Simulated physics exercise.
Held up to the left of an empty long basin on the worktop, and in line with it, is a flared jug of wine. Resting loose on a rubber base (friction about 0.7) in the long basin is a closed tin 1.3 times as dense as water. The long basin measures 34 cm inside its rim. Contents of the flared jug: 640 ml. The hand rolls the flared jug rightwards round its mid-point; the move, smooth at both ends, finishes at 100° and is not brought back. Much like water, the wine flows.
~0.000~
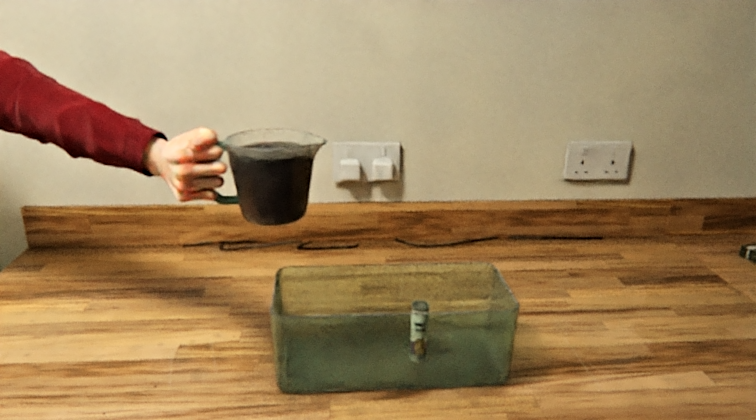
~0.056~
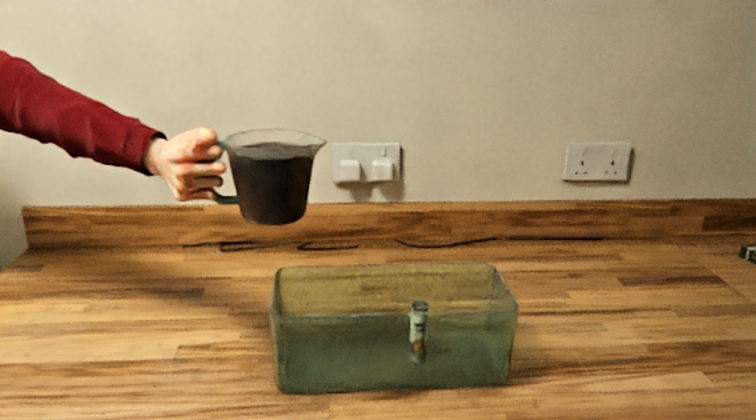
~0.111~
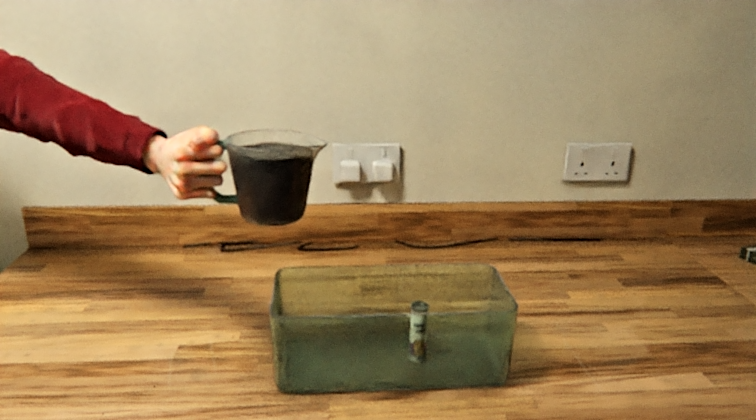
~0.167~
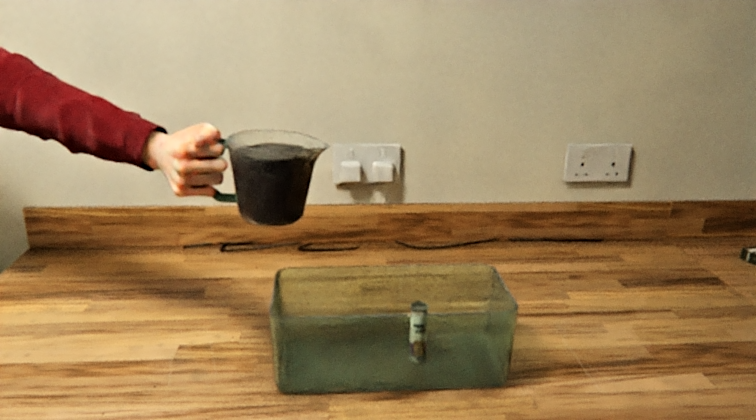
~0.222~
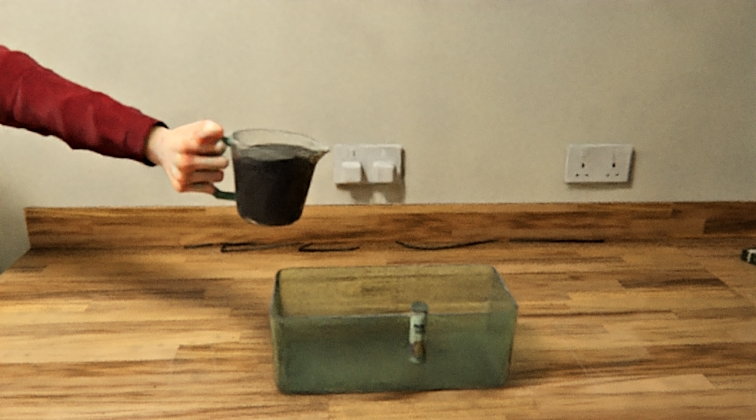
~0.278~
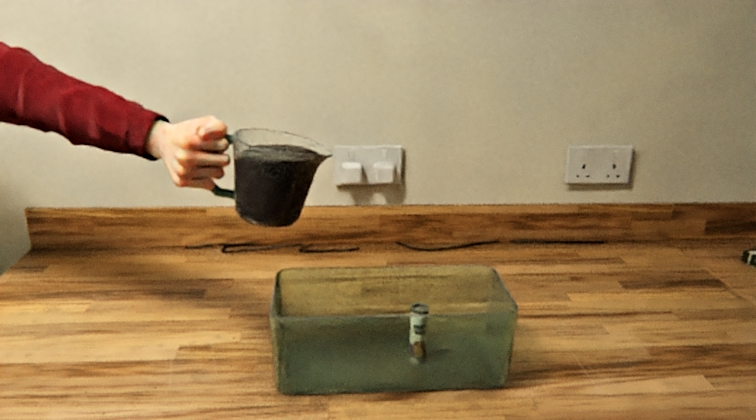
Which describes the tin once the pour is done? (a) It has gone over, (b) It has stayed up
The answer is b.
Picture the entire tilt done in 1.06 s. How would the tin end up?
Result: Tin upright.
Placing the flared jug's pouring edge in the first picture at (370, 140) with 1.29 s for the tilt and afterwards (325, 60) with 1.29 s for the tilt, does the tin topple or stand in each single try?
Try 1: Tipped over; try 2: Tipped over.
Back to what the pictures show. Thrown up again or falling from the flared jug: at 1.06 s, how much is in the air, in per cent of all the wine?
Roughly 20 per cent.
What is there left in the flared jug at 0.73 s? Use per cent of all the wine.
I'd put it near 72 percent.
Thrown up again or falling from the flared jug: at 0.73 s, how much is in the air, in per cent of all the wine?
Around 20 in a hundred.
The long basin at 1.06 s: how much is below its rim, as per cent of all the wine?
Looks like about 62 % of the whole amount.
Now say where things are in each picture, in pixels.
Tilt 0°; pouring edge (327, 140); surface from (231, 150) to (314, 150); the long basin's rim runs from (274, 292) to (506, 286); the tin's top is at (420, 307), in the first picture.
Tilt 0°; pouring edge (327, 141); surface from (231, 151) to (314, 151), in the second picture.
Tilt 2°; pouring edge (328, 143); surface from (232, 151) to (314, 152), in the third picture.
Tilt 4°; pouring edge (329, 145); surface from (233, 151) to (316, 152), in the fourth picture.
Tilt 7°; pouring edge (331, 149); surface from (235, 152) to (319, 153), in the fifth picture.
Tilt 11°; pouring edge (333, 153); surface from (237, 153) to (323, 154), in the sixth picture.
After 0.73 s the tilt is 61° and 72 per cent is still to pour; the tin stands where it began.
After 1.06 s the tilt is 93° and 19 per cent is still to pour; the tin stands where it began.
After 1.41 s the tilt is 100° and 1 per cent is still to pour; the tin stands where it began.
After 1.79 s the tilt is 100° and 0 per cent is still to pour; the tin stands where it began.
In the end the tin stands where it began.
